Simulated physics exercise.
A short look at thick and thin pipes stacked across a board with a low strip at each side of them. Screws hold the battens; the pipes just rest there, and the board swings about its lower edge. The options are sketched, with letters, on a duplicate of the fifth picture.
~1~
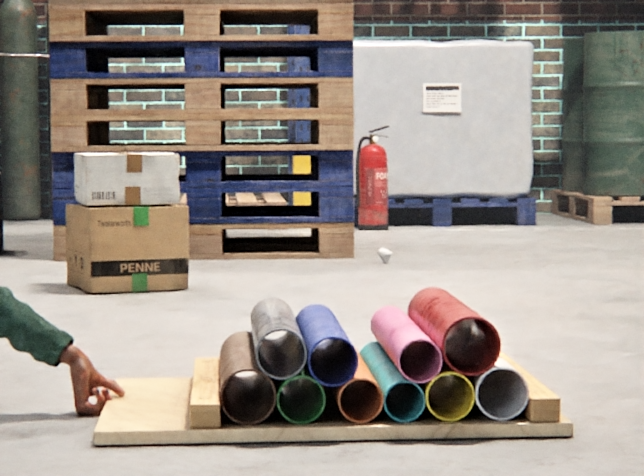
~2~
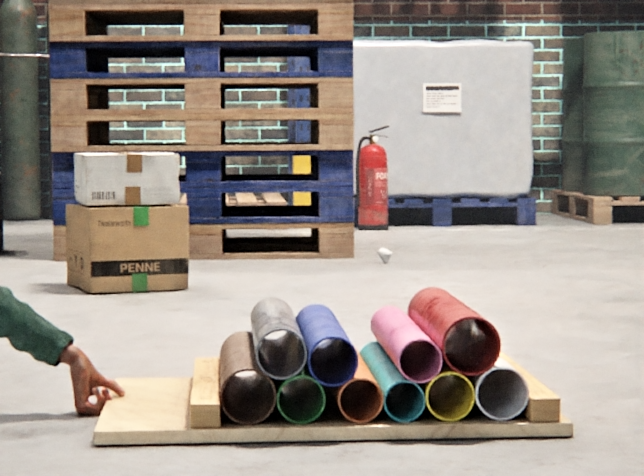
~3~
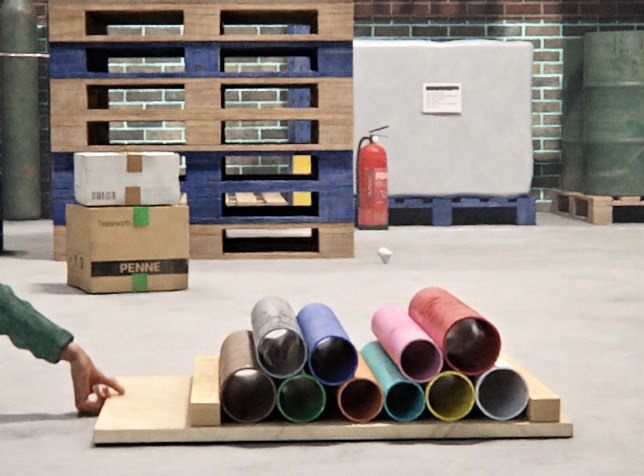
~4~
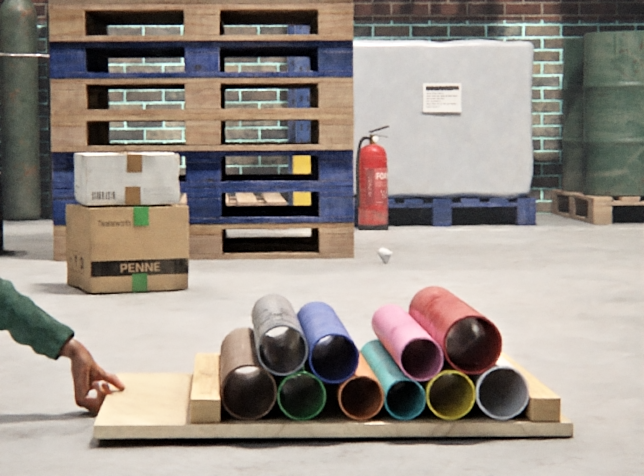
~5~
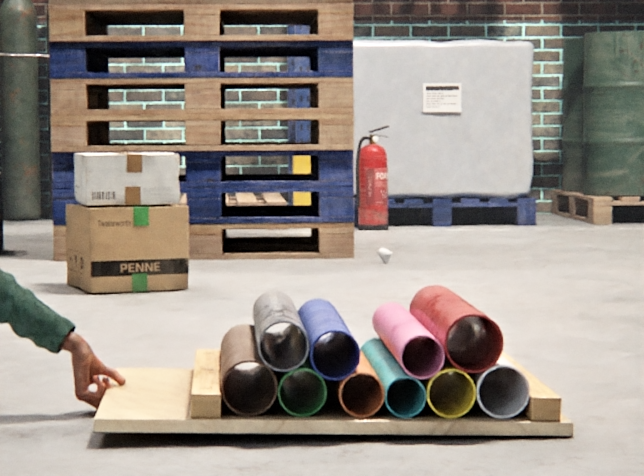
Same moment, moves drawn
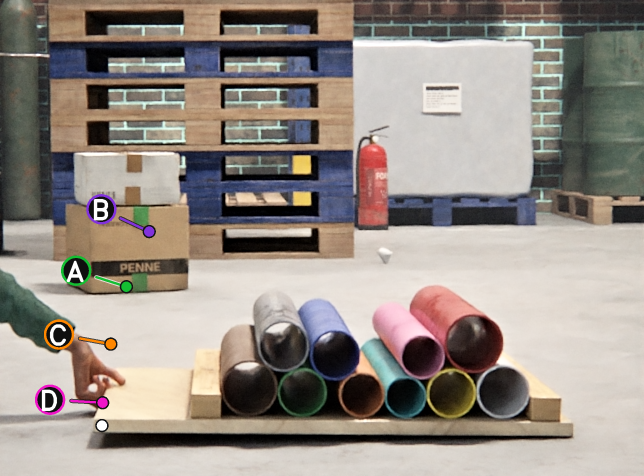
A hand in a green sleeve rests at the left end of a wooden board, where colourful pipes lie stacked in two layers between wooden strips on a warehouse floor. The fingers then raise that end very slightly, tilting the board a little while the pipes keep their places in the stack.
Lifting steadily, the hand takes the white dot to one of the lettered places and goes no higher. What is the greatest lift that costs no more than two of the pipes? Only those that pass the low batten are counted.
It can be raised to A.
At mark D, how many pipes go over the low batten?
The count is none.
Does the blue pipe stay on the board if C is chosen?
The blue pipe: Yes.
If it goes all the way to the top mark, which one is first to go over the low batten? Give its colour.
It is the red one.
On the marked copy, A at (126, 286); B at (149, 232); C at (111, 344); D at (103, 403); the white dot at (102, 425).
Taking A. A third of the way, board at 14°.
Two thirds of the way, board at 19°.
When it is over, board at 19°, none over the low batten.
As for the rest, B four over the low batten (pink, red, blue, grey); C none over the low batten; D none over the low batten.
